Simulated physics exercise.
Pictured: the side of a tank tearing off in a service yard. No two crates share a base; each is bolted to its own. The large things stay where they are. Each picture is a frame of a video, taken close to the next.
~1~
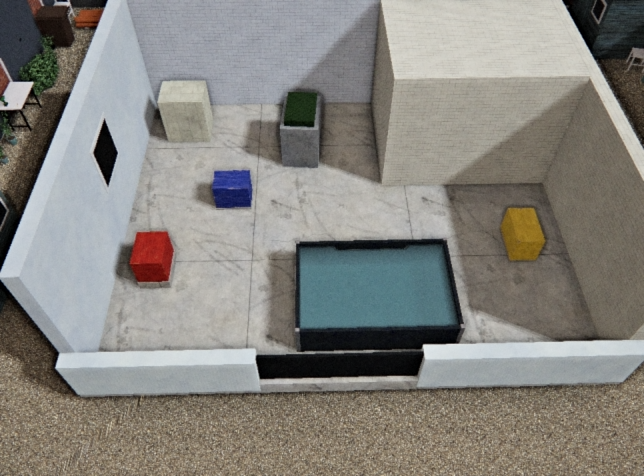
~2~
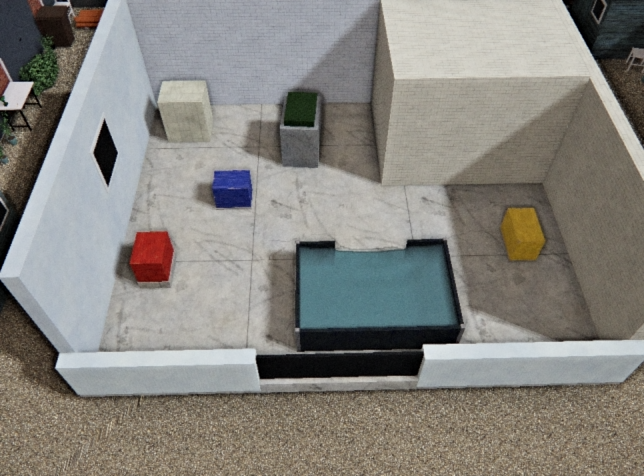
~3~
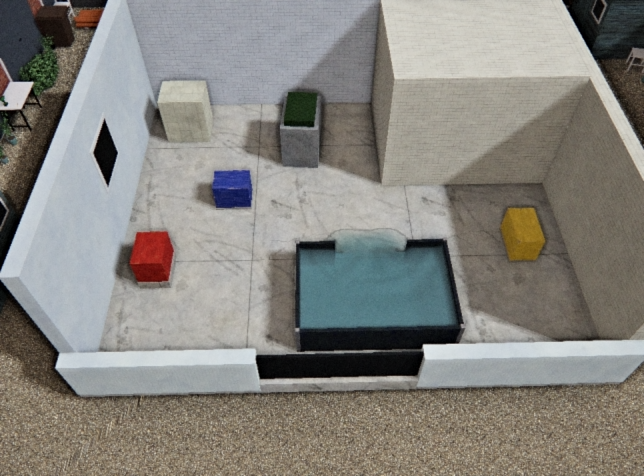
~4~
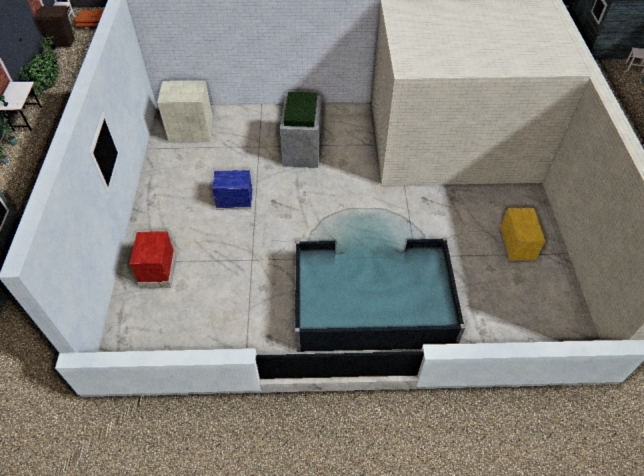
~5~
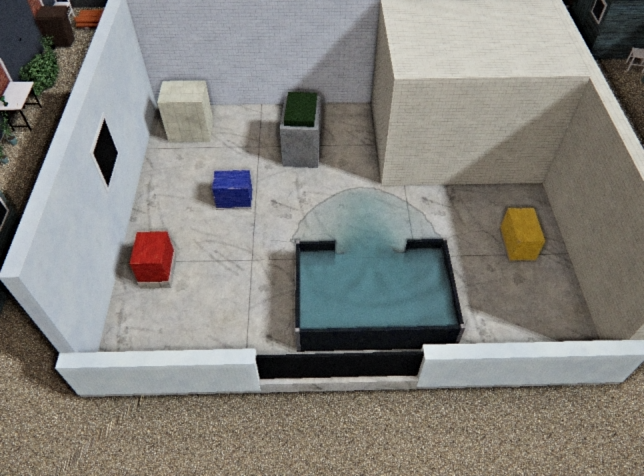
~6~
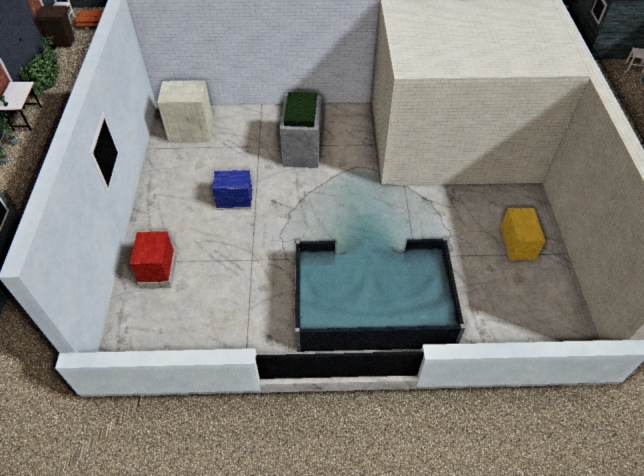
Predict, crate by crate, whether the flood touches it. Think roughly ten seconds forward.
My prediction: The red crate remains untouched; the yellow crate is touched; the blue crate is touched.
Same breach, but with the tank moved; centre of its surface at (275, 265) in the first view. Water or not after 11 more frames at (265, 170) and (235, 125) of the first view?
The first spot is wetted, while the second is wetted.
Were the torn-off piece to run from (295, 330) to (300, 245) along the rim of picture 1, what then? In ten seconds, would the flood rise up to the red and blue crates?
First the red crate: It gets reached; then the blue crate: It gets reached.
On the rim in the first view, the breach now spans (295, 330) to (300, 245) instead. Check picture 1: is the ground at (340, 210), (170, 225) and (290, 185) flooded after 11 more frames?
The first comes out untouched, the second soaked, the third untouched.
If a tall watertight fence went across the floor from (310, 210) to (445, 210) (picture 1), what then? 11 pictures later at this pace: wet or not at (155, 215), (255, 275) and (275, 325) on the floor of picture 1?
Taking the three spots in order: Soaked, soaked, spared.
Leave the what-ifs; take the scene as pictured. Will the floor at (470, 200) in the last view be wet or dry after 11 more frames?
That point would be inundated.
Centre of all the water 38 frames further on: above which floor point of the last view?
I'd say near (337, 213).
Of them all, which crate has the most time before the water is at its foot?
It's the one in red.
A moment on, water covers 25 % of the floor; the red crate not reached, the yellow crate not reached, the blue crate not reached.
Next, water covers 35 % of the floor; the red crate not reached, the yellow crate water round its plinth, the blue crate water round its plinth.
Then, water covers 50 % of the floor; the red crate not reached, the yellow crate water round its plinth, the blue crate water round its plinth.
Later, water covers 70 % of the floor; the red crate water round its plinth, the yellow crate water round its plinth, the blue crate water round its plinth.
In the end, water covers 100 % of the floor; the red crate stayed above the water, the yellow crate was topped, the blue crate was topped.
